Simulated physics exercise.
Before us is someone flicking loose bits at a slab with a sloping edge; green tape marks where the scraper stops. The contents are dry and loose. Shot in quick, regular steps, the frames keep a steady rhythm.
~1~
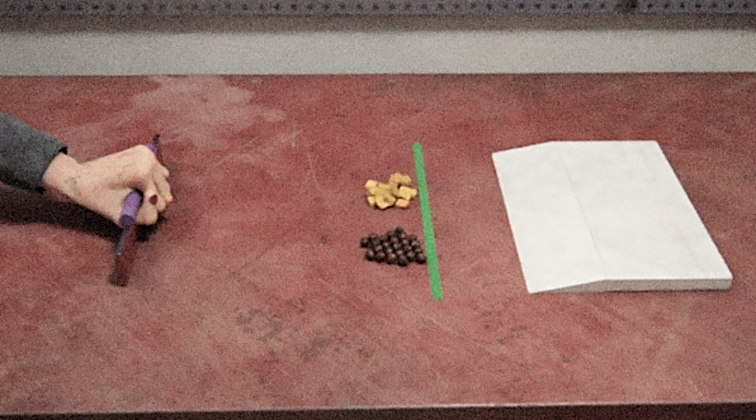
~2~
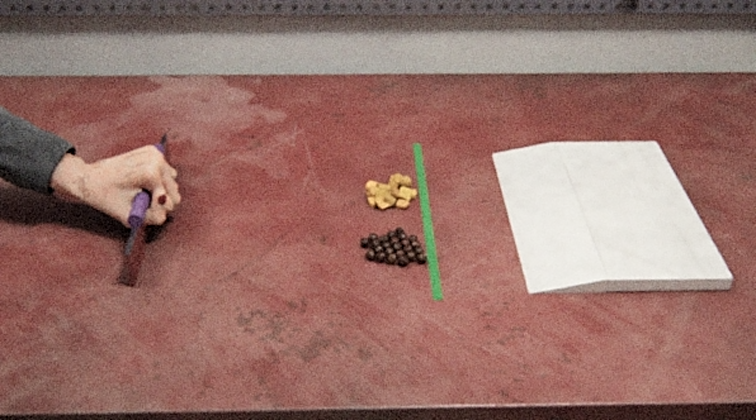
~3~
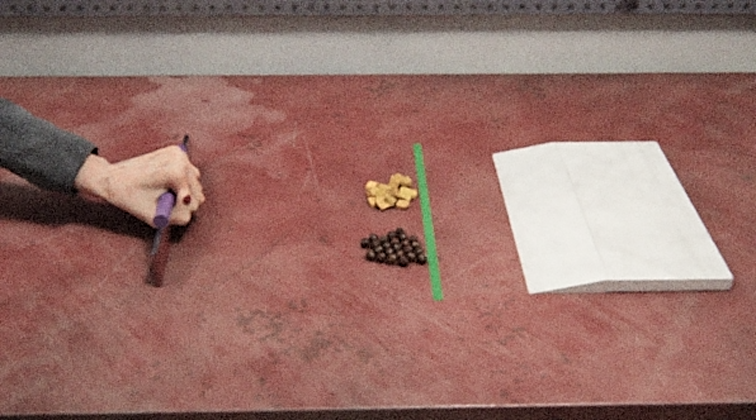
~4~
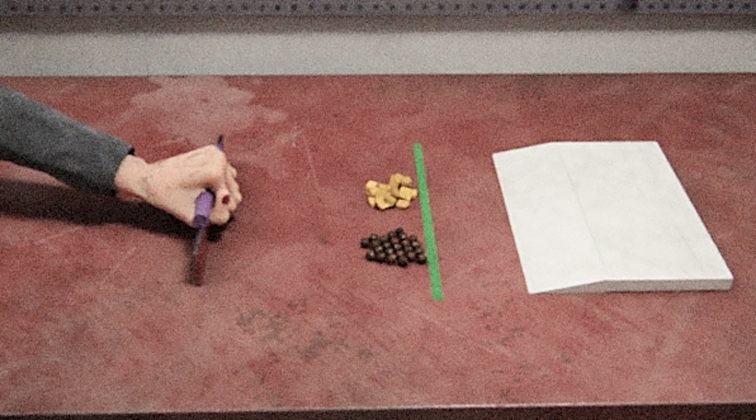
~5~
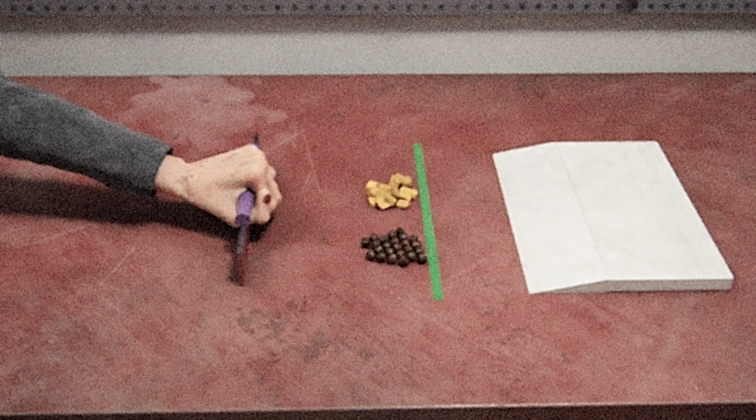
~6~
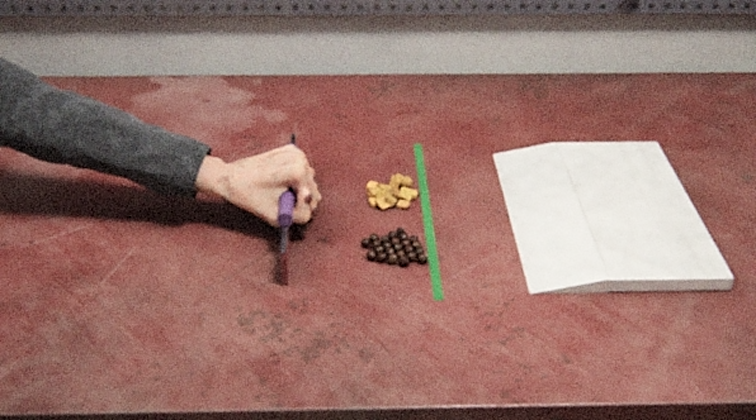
On a worn, reddish tabletop with a pale wall behind it, seen from the front and slightly above, a fixed view takes in the whole scene. Small yellow cereal squares sit behind a cluster of dark chocolate balls near the centre, just left of a green tape strip, with a white slab at right. From the left, a grey-sleeved hand slides a purple-handled scraper steadily rightward, leaving a gap before the untouched piles.
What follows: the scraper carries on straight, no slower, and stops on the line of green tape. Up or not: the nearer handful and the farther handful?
The nearer handful gets at least some up and the farther handful comes up short.
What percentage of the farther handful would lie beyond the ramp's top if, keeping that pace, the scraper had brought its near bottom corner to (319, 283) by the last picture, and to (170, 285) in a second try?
It comes out at around 0 per cent for the first one and around 0 per cent for the other.
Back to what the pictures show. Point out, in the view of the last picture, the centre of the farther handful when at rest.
Roughly (501, 194).
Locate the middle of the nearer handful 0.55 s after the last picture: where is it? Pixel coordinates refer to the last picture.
It will be centred somewhere around (581, 249).
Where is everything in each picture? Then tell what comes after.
Scraper (124, 259), at rest; green tape (417, 151); top of the ramp (603, 268); nearer handful (397, 248), a few chocolate balls; farther handful (388, 193), a few cereal squares, in the first picture.
Scraper (133, 259); farther handful (388, 193), in the second picture.
Scraper (159, 259); nearer handful (398, 248), in the third picture.
Scraper (199, 258); farther handful (388, 193), in the fourth picture.
Scraper (242, 258); nearer handful (398, 248), in the fifth picture.
Scraper (285, 257); green tape (419, 151); top of the ramp (605, 268); nearer handful (398, 248); farther handful (389, 193), in the sixth picture.
Then, 0.12 s later than the last frame, scraper still moving, near (370, 186); nearer handful every one short of the ramp; farther handful every one short of the ramp.
Then, 0.27 s later than the last frame, scraper stopped at the green tape; nearer handful every one short of the ramp; farther handful every one short of the ramp.
Then, 0.55 s later than the last frame, scraper stopped at the green tape; nearer handful roughly a quarter past the top, the larger part on the ramp; farther handful roughly a quarter on the ramp, the larger part short of the ramp.
When it is over, scraper stopped at the green tape; nearer handful roughly half past the top, about a tenth on the ramp, roughly a third short of the ramp; farther handful not one past the top, roughly a quarter on the ramp, the larger part short of the ramp.
